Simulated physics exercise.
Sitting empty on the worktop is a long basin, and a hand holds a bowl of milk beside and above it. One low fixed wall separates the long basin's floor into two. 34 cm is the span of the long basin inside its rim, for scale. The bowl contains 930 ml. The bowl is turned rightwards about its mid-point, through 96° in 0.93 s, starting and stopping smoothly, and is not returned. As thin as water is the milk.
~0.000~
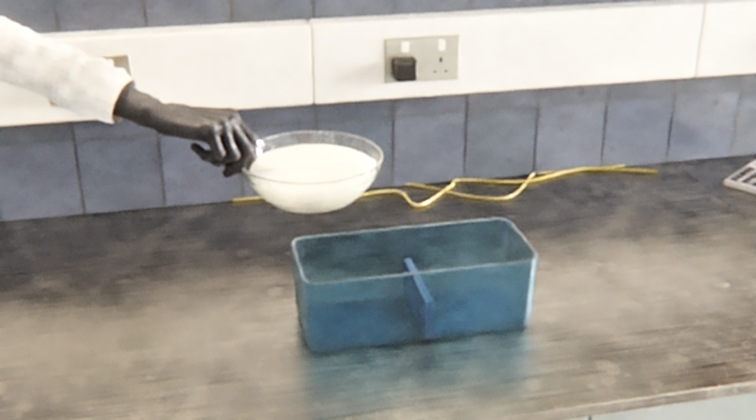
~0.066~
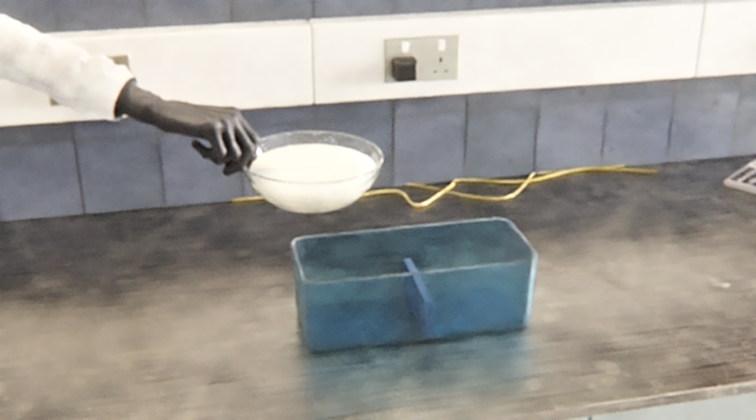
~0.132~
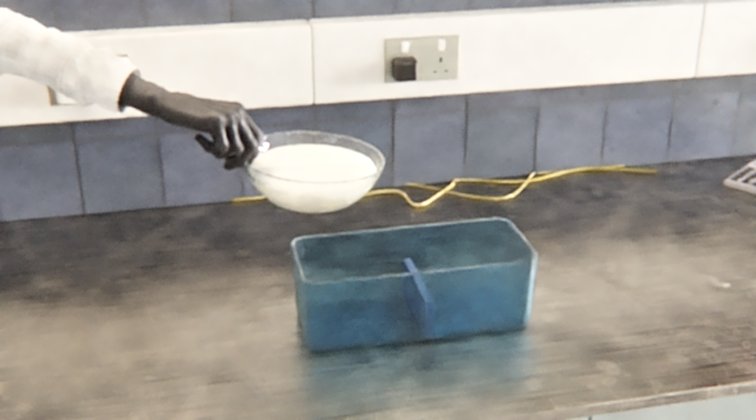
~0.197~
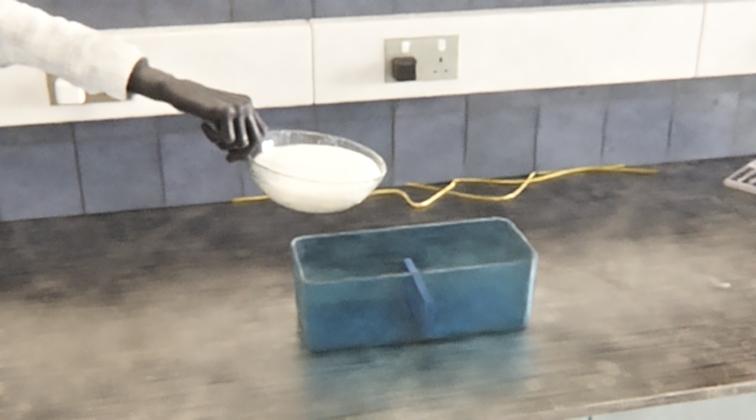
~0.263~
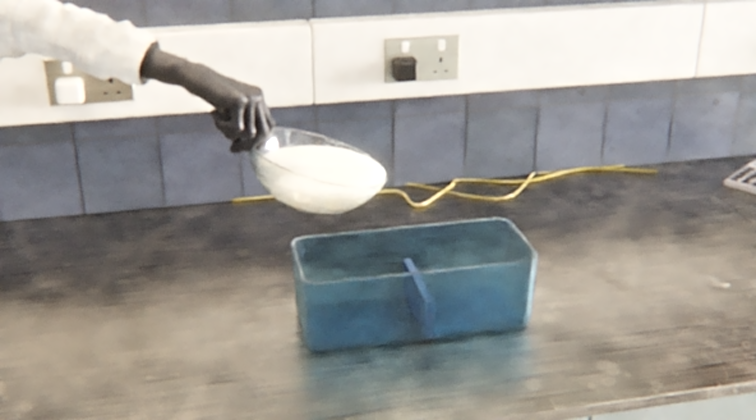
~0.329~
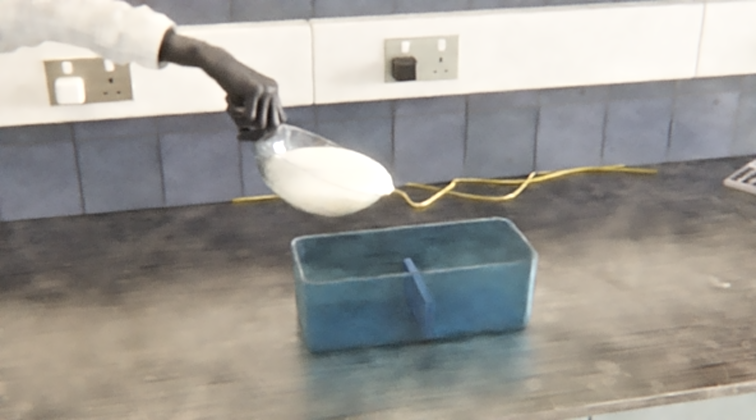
In this clip, a black-gloved hand holds a clear bowl of milk above and beside an empty, long blue basin with a divider, then smoothly tilts the bowl rightwards, the milk shifting to its right rim.
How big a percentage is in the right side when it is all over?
Roughly 41 per cent is in the right side.
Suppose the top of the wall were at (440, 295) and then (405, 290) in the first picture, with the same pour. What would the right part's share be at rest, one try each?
I'd say 25 percent on the first go, 60 percent on the next.
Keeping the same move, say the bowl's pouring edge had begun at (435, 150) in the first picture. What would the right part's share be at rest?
It would then come to around 85 percent.
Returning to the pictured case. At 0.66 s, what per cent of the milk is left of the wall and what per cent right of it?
Roughly 22 sits left and 38 sits right.
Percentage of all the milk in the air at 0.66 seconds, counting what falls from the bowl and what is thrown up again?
Close to 26 in a hundred.
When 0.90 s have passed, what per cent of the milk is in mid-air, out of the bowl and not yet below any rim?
In-air share: About 3 %.
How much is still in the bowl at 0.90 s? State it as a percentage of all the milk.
I'd say some 0 per cent remains.
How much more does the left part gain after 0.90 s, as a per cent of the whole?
That amounts to roughly 0 per cent of the whole.
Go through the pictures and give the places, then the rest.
In the first frame, it leans 0°; its right rim is at (380, 152); the milk meets the walls at (245, 171) and (374, 160); the long basin's rim runs from (297, 262) to (523, 239); the wall's top is at (418, 280).
In the second frame, it leans 1°; its right rim is at (381, 153); the milk meets the walls at (245, 169) and (374, 161).
In the third frame, it leans 5°; its right rim is at (382, 157); the milk meets the walls at (247, 168) and (375, 163).
In the fourth frame, it leans 10°; its right rim is at (383, 163); the milk meets the walls at (250, 167) and (378, 165).
In the fifth frame, it leans 18°; its right rim is at (384, 172); the milk meets the walls at (256, 167) and (382, 166).
In the sixth frame, it leans 27°; its right rim is at (383, 183); the milk meets the walls at (262, 169) and (375, 173); 7 per cent is over the edge.
By 0.66 s the tilt is 77° and 12 per cent is still to pour, 22 is left of the wall and 38 right of it.
By 0.90 s the tilt is 96° and 0 per cent is still to pour, 52 is left of the wall and 41 right of it.
By 1.15 s the tilt is 96° and 0 per cent is still to pour, 53 is left of the wall and 41 right of it.
By 1.43 s the tilt is 96° and 0 per cent is still to pour, 53 is left of the wall and 41 right of it.
At rest 53 per cent lies left of the wall, 41 right of it and 6 outside.
